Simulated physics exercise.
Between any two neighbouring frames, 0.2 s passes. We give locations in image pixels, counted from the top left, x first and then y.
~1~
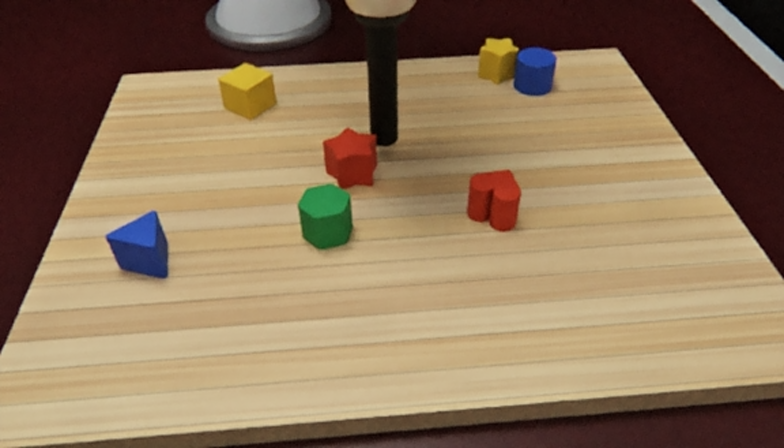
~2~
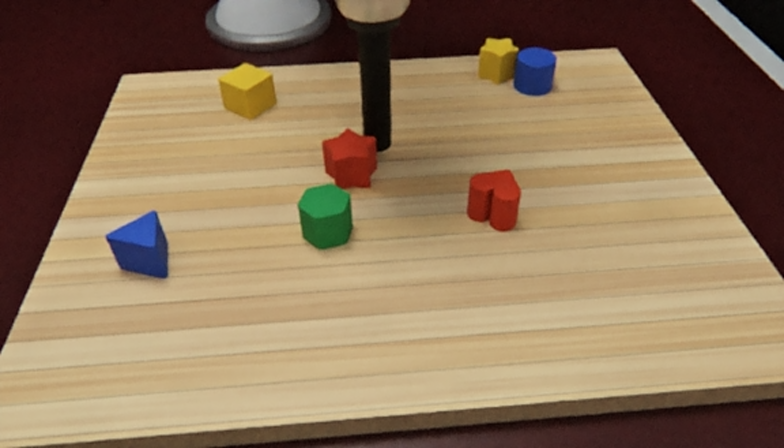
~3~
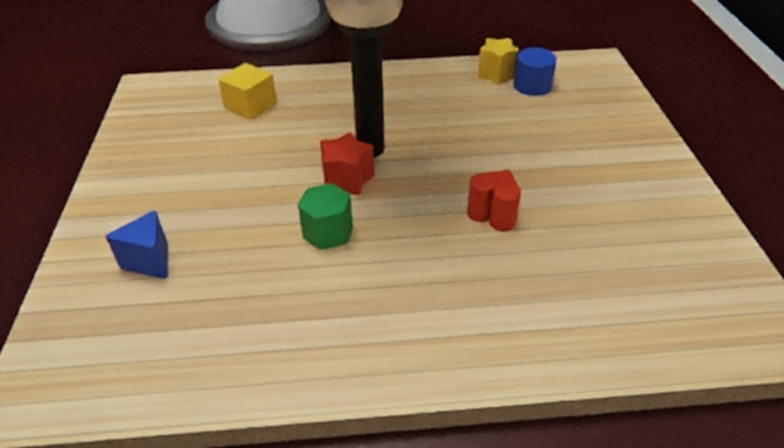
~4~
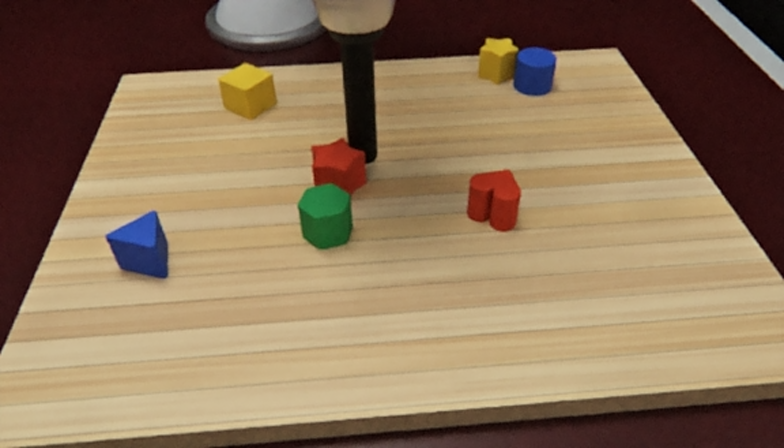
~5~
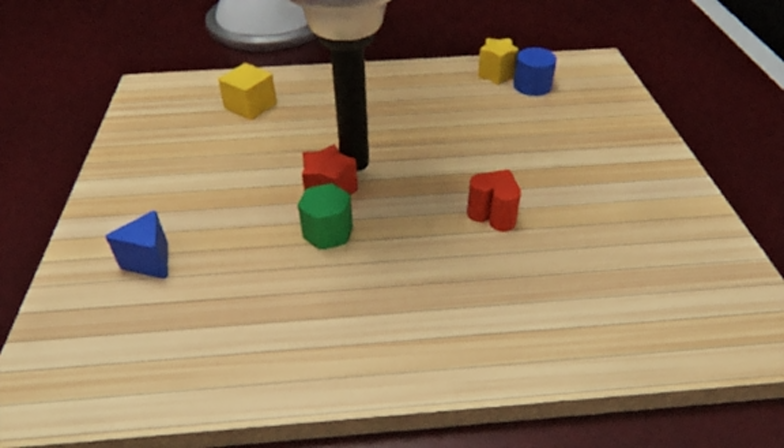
A black post slid slowly down and to the left across the wooden board, nudging the red star a short way left, close behind the green block, while the other colored blocks stayed still.
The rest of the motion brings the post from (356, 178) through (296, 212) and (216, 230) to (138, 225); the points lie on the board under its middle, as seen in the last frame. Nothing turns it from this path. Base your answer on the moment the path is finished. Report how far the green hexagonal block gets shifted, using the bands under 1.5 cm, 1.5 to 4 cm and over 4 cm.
That block covers short of 1.5 cm.
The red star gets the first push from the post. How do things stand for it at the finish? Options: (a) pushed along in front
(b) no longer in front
The answer is b.
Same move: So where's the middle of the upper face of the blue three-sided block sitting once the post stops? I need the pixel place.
The blue three-sided block ends near (102, 248).
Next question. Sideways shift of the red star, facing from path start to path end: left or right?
Facing from start to end, it shifts left.
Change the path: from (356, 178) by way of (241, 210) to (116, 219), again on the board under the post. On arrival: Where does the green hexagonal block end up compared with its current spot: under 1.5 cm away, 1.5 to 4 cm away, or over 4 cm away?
The answer is under 1.5 cm.
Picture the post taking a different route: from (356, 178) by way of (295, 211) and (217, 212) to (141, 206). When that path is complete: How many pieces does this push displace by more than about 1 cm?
One block shifts.
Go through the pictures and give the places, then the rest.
The first frame shows post's lower end (384, 139); blue three-sided block (138, 230); green hexagonal block (324, 200); red star (351, 143).
The second frame shows post (378, 144); red star (349, 144).
The third frame shows post (371, 150); red star (344, 148).
The fourth frame shows post (363, 156); red star (335, 154).
The fifth frame shows post (355, 163); blue three-sided block (138, 230); green hexagonal block (324, 200); red star (326, 161).
What follows on the original path. One third of the way, post (292, 198); green hexagonal block (322, 207), turned 15° anticlockwise; red star (256, 196).
Two thirds of the way, post (211, 216); blue three-sided block (130, 233); green hexagonal block (322, 207), turned 15° anticlockwise; red star (176, 220), turned 15° anticlockwise.
At the end, post (132, 211); blue three-sided block (102, 248), turned 35° anticlockwise; green hexagonal block (322, 207), turned 15° anticlockwise; red star (146, 224), turned 55° anticlockwise.
